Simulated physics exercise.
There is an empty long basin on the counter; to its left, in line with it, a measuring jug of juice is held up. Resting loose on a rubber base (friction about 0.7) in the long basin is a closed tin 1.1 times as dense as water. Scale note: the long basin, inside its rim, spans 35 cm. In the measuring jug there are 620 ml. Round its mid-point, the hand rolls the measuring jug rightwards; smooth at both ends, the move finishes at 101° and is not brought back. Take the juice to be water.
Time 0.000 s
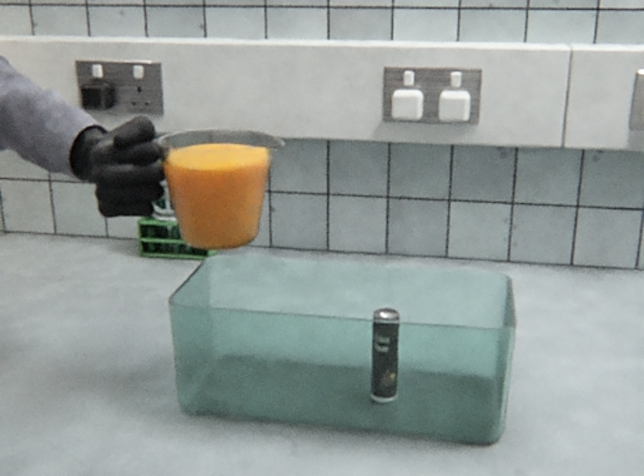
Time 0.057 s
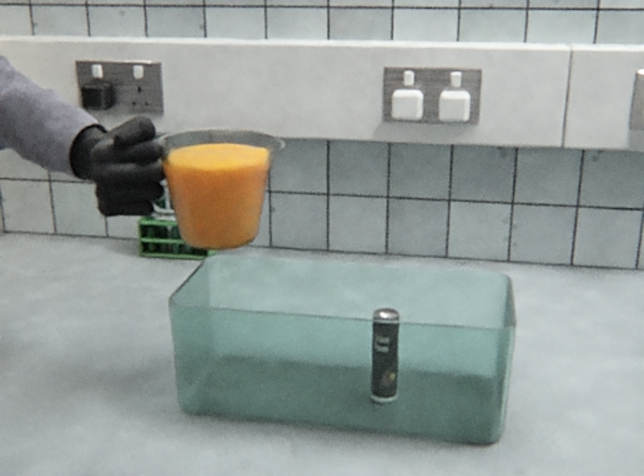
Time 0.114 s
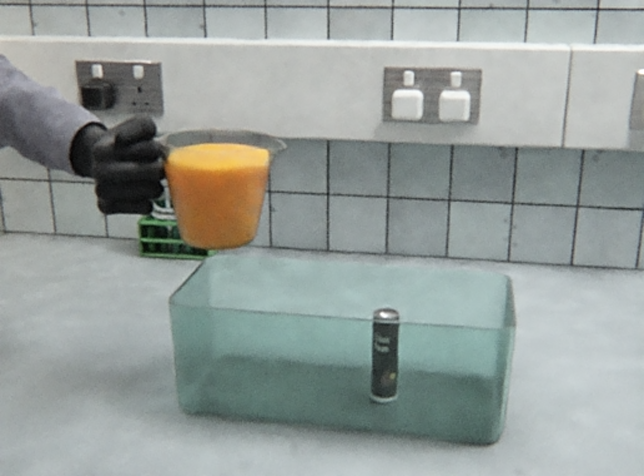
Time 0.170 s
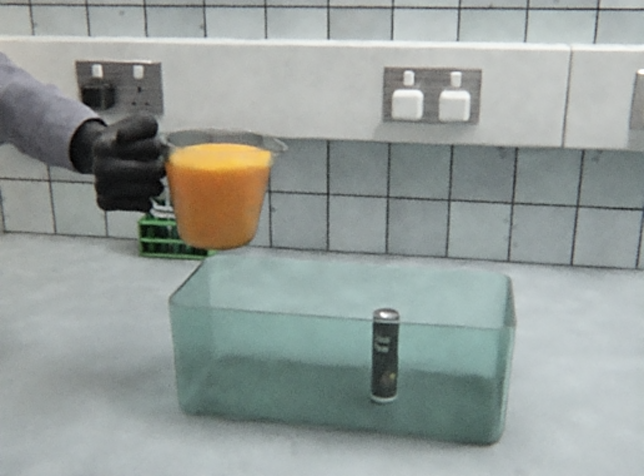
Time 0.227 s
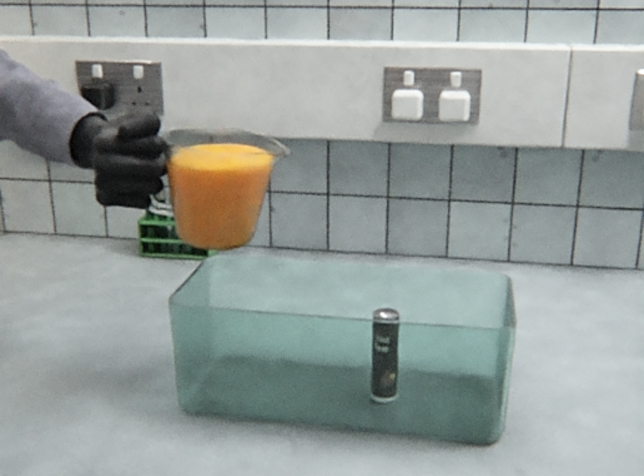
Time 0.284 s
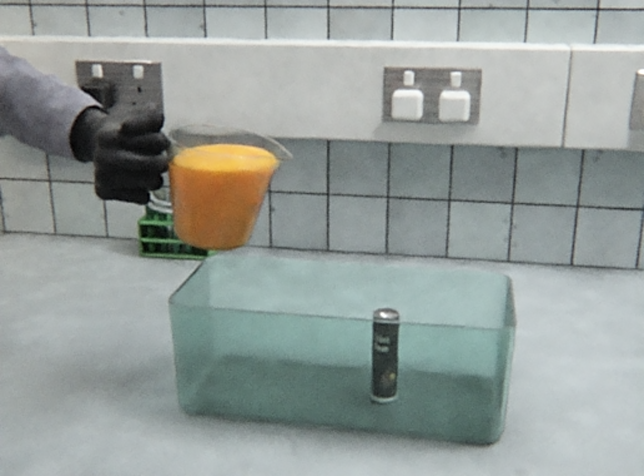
A black-gloved hand at the left holds up a clear measuring jug of orange juice, still at first, then slowly tilts it slightly to the right, the juice shifting within it. Below, an empty, long, green-tinted transparent basin rests on a pale grey counter, with a small dark tin upright at it. The fixed camera looks slightly down towards white wall tiles, sockets and a small green rack.
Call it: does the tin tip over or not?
It does not.
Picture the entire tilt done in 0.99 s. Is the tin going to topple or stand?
After the tilt, the tin is still standing.
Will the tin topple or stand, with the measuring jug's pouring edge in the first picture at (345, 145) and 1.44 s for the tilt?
Then it topples.
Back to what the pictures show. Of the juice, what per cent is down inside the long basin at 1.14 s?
Close to 70 in a hundred.
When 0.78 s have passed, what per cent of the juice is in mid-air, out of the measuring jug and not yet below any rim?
14 %.
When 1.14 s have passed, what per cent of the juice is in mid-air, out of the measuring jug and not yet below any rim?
Close to 10 %.
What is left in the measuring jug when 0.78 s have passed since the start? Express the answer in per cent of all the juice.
Around 76 percent.
By 0.78 s the tilt is 57° and 75 per cent is still to pour; the tin stands where it began.
By 1.14 s the tilt is 91° and 20 per cent is still to pour; the tin stands where it began.
By 1.53 s the tilt is 101° and 0 per cent is still to pour; the tin stands where it began.
By 1.94 s the tilt is 101° and 0 per cent is still to pour; the tin stands where it began.
At rest the tin stands where it began.
